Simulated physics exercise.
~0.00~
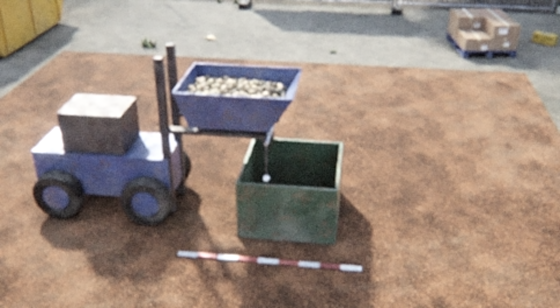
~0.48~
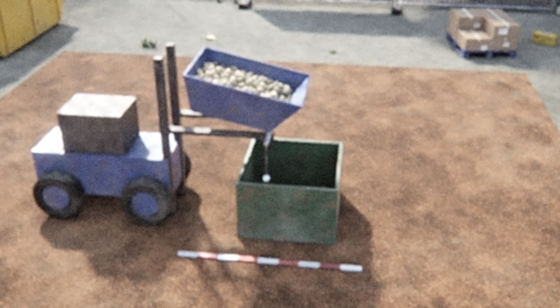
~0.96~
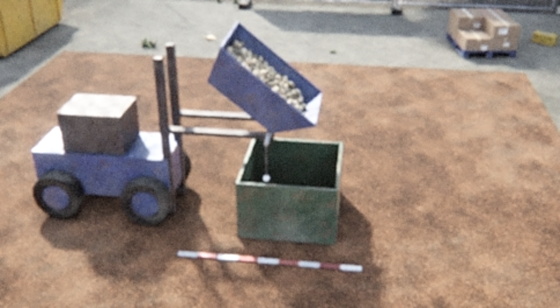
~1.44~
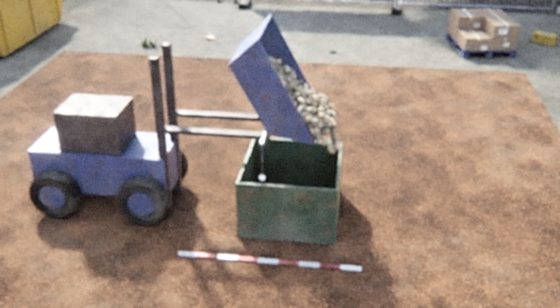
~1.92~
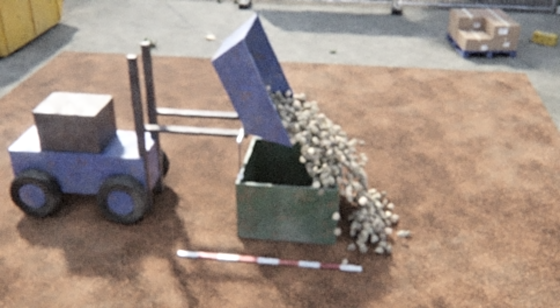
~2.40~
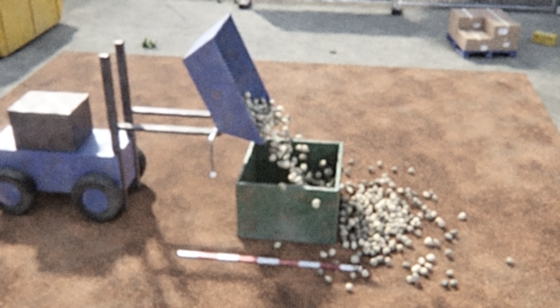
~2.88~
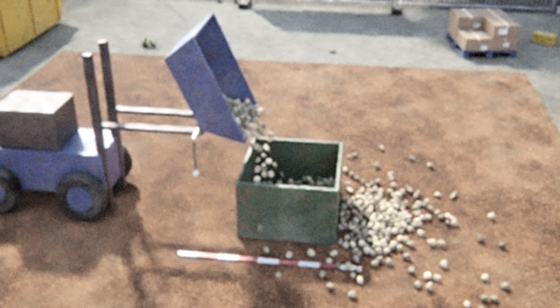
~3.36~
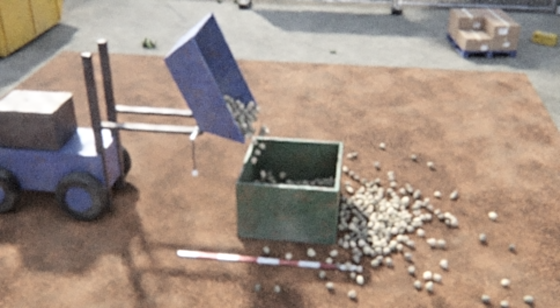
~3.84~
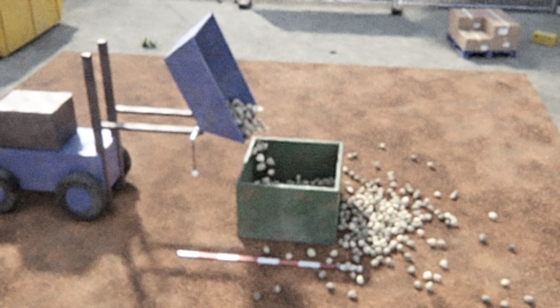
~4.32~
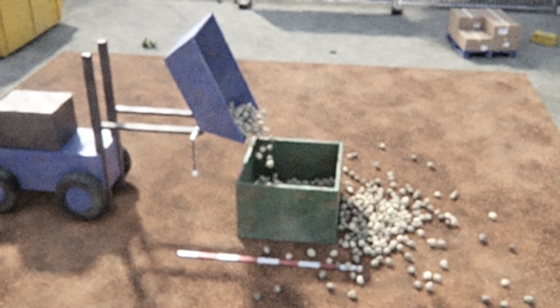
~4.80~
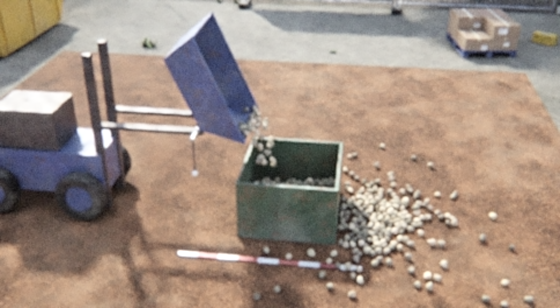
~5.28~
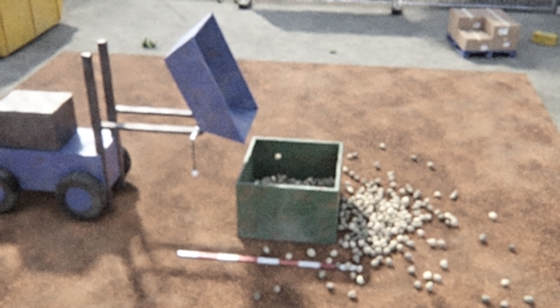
Blue forklift tipping a skip of pale stones over a green bin while backing left, most landing inside, many scattering beyond.
